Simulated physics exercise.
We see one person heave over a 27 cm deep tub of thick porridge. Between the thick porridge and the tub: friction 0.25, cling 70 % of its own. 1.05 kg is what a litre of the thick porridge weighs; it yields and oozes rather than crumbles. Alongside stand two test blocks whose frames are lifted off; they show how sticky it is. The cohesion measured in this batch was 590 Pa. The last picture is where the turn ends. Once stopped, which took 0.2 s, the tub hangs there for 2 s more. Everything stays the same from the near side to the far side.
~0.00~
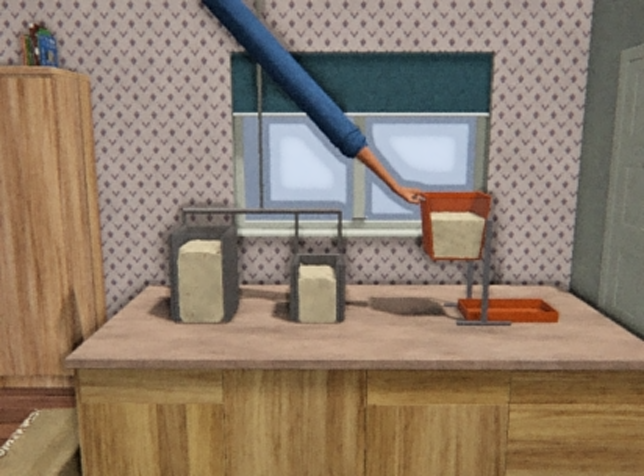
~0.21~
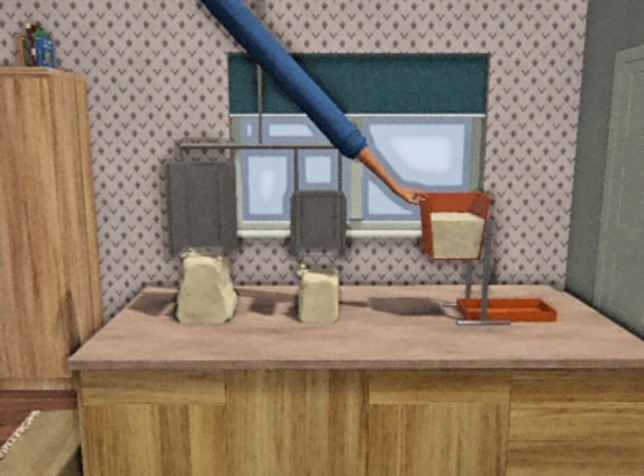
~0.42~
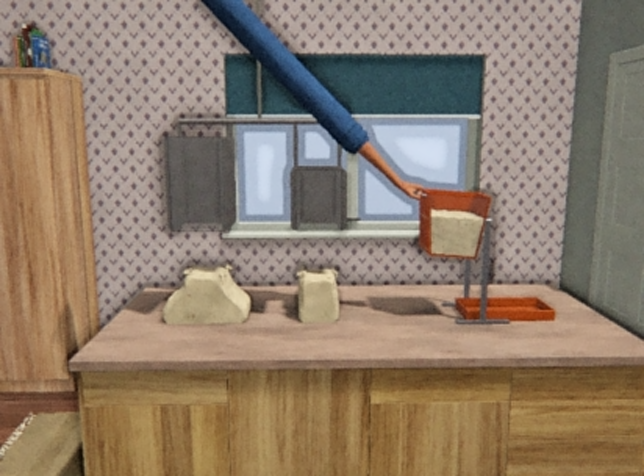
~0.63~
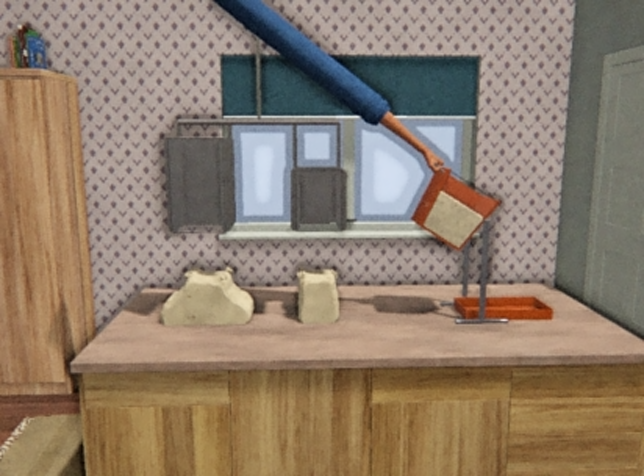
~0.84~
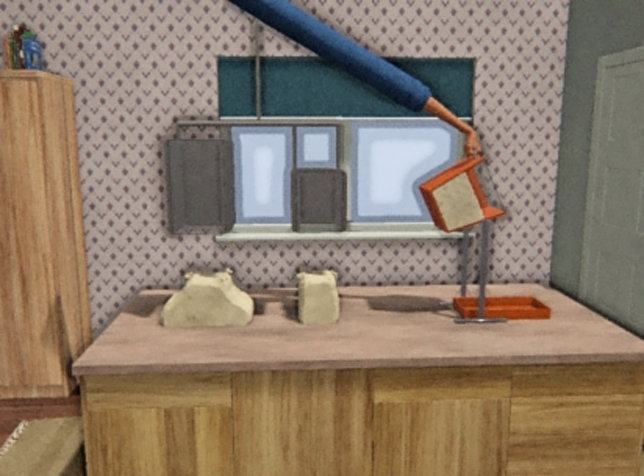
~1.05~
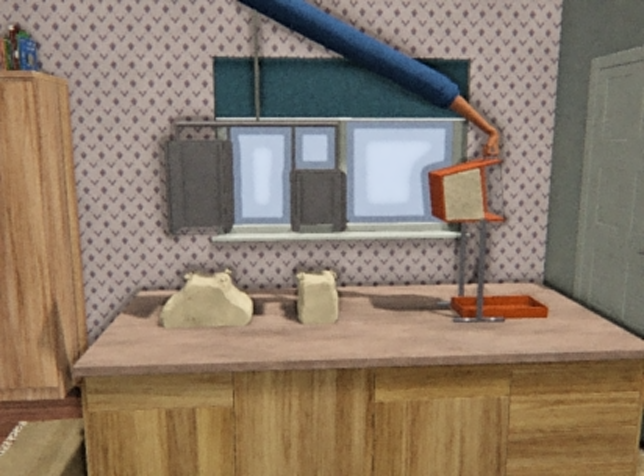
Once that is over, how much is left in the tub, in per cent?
100 %.
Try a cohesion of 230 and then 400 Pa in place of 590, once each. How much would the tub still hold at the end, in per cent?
In that order: 65 %, 100 %.
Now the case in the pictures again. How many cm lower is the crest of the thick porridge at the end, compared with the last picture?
Roughly 0 cm.
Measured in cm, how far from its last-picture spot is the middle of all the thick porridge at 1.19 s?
The shift is near 0 cm.
After 1.19 s, the tub is at 83 degrees and holds 100 %.
After 1.36 s, the tub is at 83 degrees and holds 100 %.
After 1.53 s, the tub is at 83 degrees and holds 100 %.
After 1.70 s, the tub is at 83 degrees and holds 100 %.
After 3.05 s, at the end, the tub is at 83 degrees and holds 100 %.
